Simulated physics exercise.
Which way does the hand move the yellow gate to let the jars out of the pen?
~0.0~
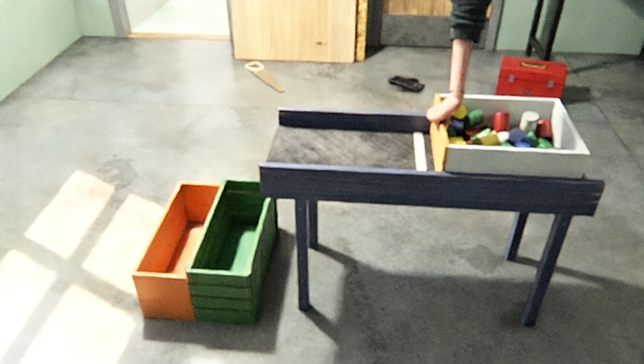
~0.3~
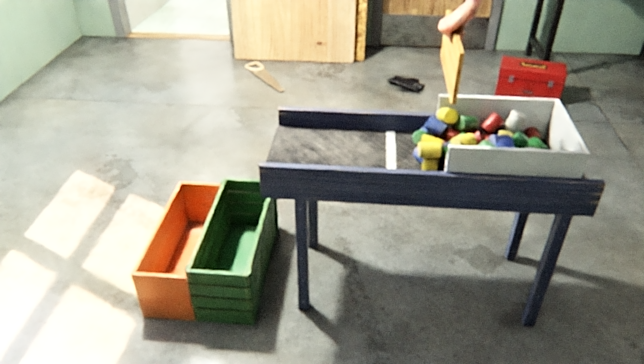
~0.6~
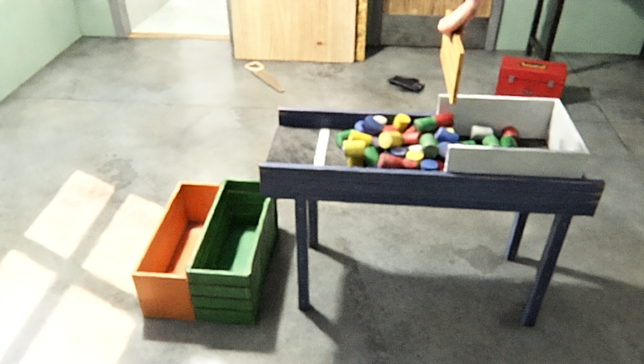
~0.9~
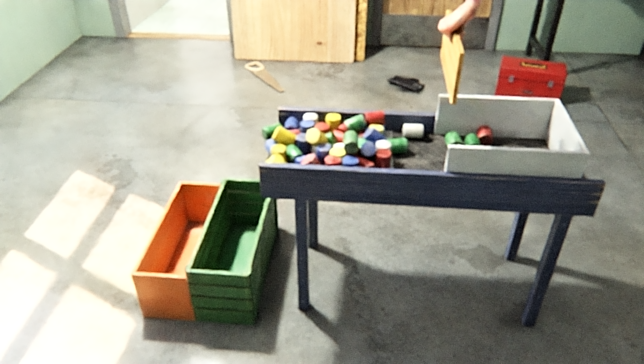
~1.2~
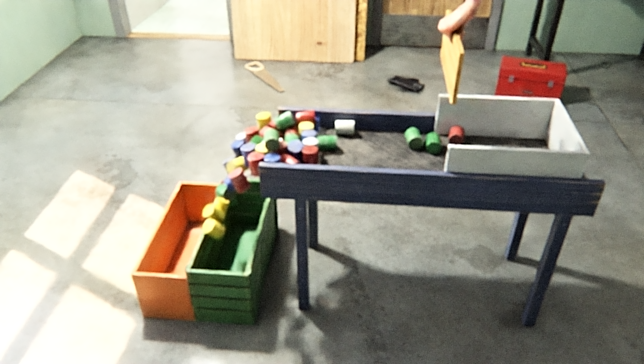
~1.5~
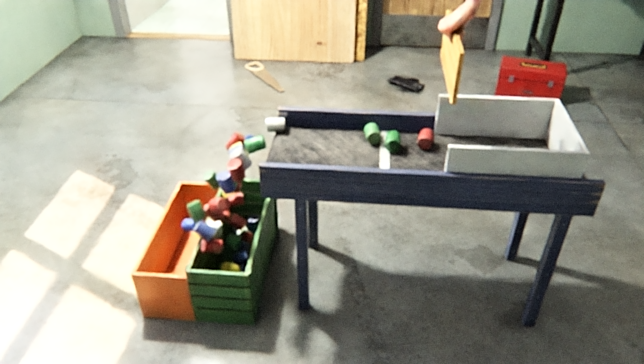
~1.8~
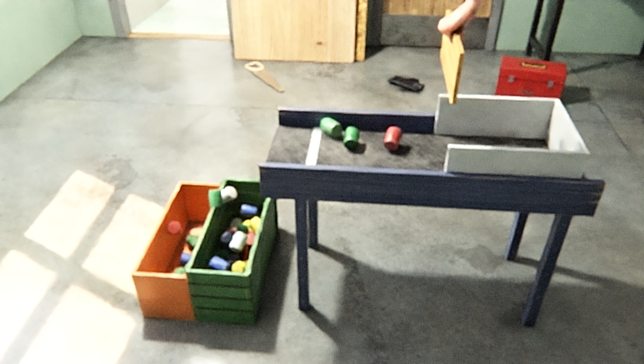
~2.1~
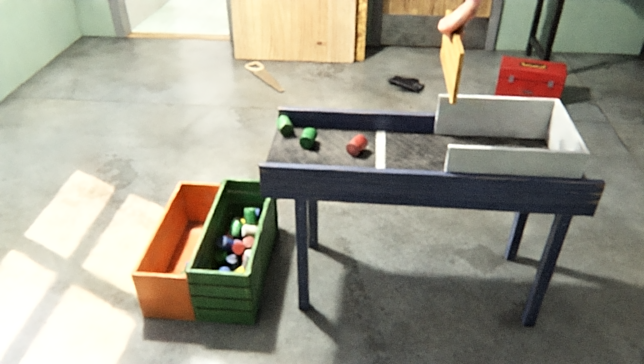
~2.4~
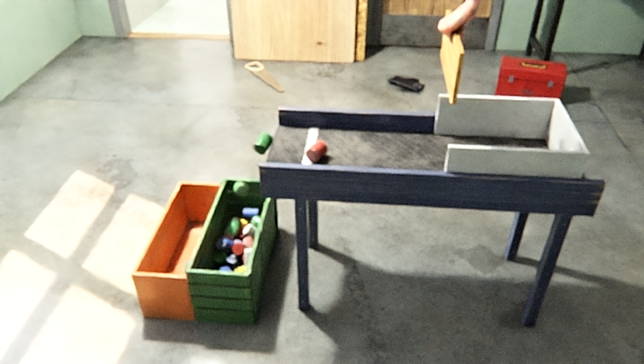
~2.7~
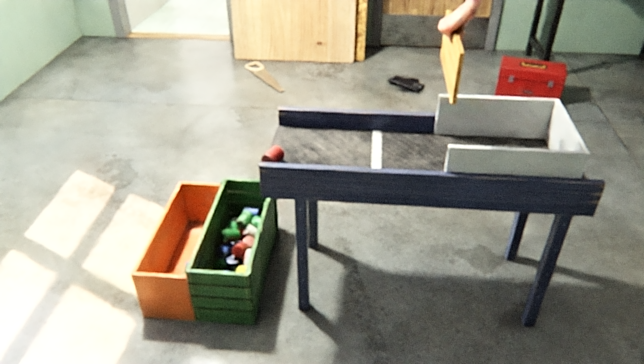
The hand moves the gate up, clear of the belt, and the jars come out beneath it.
To begin with, a hand holds a yellow gate at the open side of a white pen full of loose, colourful jars on a dark table-like belt. The hand lifts the gate, and the jars spill out and ride left in a crowded heap while the painted stripe moves along. Reaching the left end, they tumble over in a thick stream towards the green bin and the orange box beside it. Two green jars and a red one trail behind on the belt. The green ones drop off first, and finally the red one reaches the left edge, with most jars heaped in the green bin.
